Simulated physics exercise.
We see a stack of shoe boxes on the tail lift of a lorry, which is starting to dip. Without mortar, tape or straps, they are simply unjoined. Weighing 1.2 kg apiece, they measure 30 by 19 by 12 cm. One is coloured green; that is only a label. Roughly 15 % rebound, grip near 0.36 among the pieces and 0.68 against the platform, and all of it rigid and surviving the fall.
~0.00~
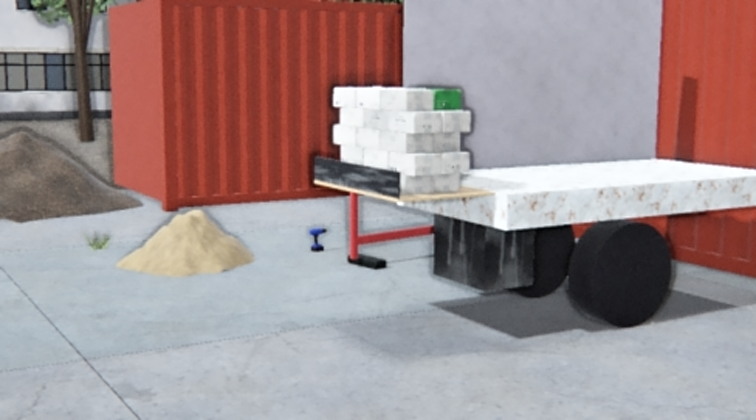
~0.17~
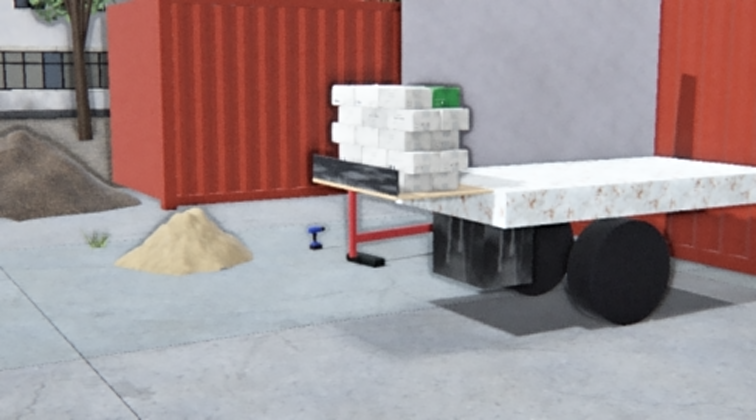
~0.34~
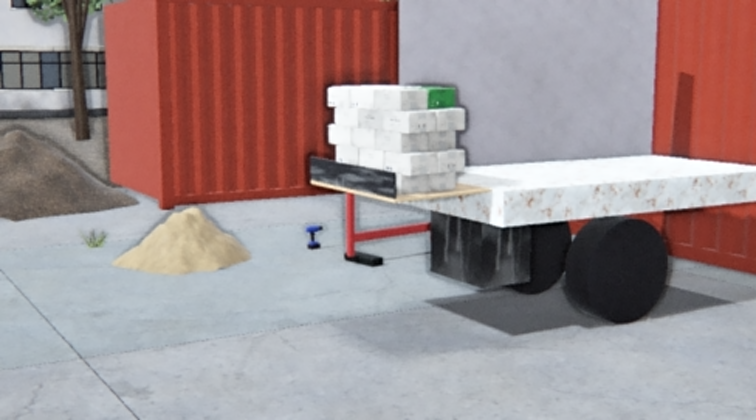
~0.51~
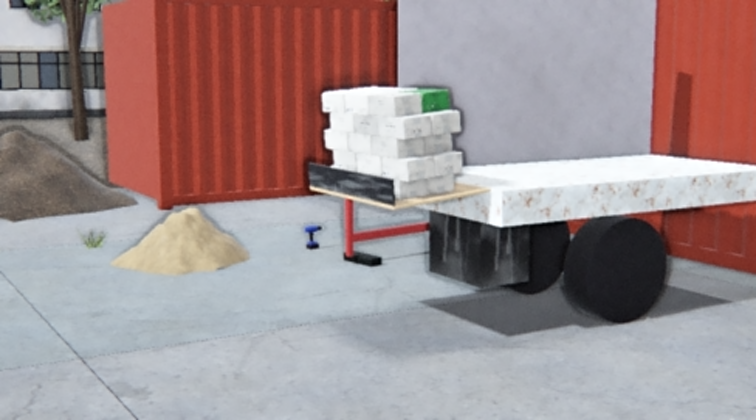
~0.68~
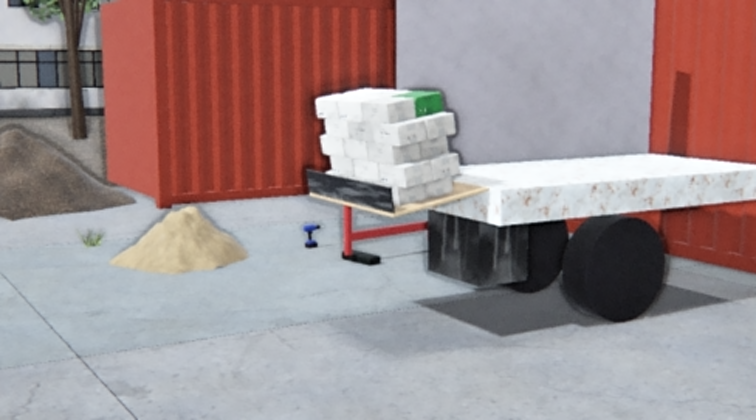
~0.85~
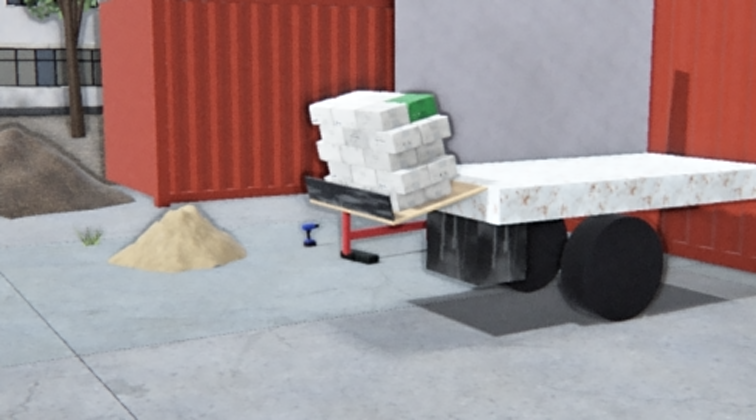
A white, rust-flecked flatbed trailer with black wheels stands at right in a concrete yard, seen from the side by a nearly still camera. White boxes with one green at the top are stacked on its tail platform, before red containers, with a sandy pile at left. The platform gradually dips at its left side, and the stack leans leftward with it, staying together.
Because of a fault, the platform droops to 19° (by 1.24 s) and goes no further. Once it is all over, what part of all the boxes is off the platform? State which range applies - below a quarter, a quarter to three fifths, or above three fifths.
The platform sheds a share from one quarter to three fifths.
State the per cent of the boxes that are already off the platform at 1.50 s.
0 per cent.
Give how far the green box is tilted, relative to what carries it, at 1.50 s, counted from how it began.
Something like 15°, more or less.
After 1.50 s, slope 19°; none of the 30 boxes off the platform, 29 disturbed; green box leaning 14°.
After 1.90 s, slope 19°; 15 of the 30 boxes off the platform; green box leaning 42°, 33 cm lower.
By the end (2.3 s), slope 19°; 15 of the 30 boxes off the platform; green box upside down. That is 50 per cent. As the last picture would show them, middles, green box near (252, 318).
